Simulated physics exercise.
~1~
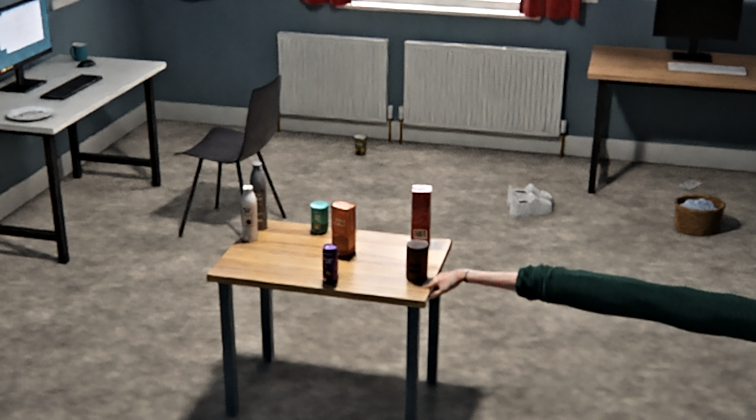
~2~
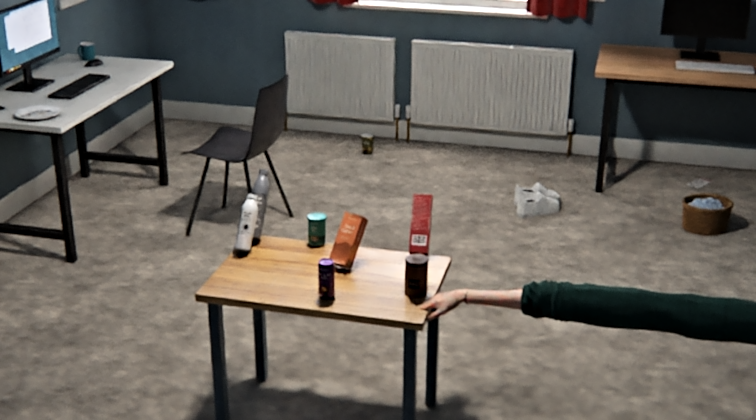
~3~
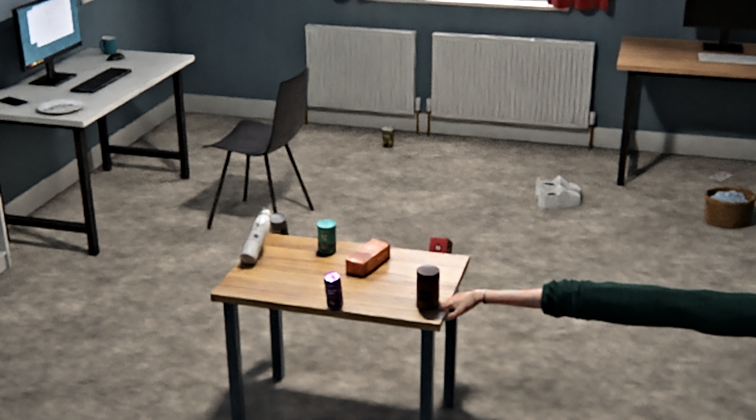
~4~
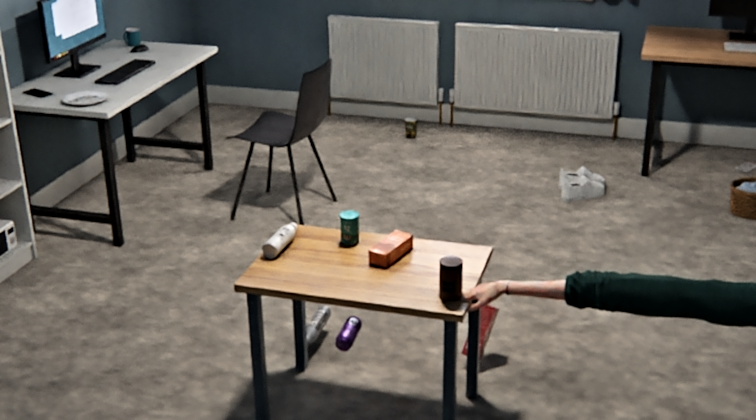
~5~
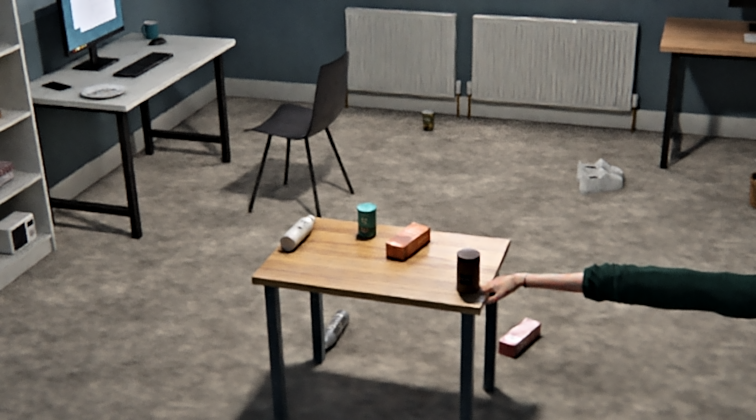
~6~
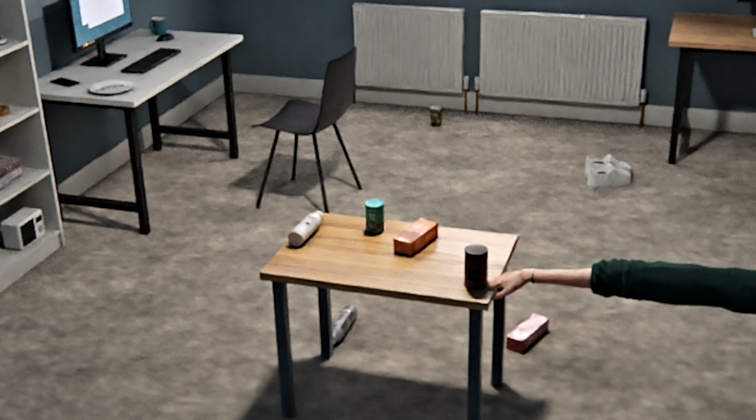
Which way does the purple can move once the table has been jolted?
It moves down, tipping over and dropping from the tabletop towards the floor.
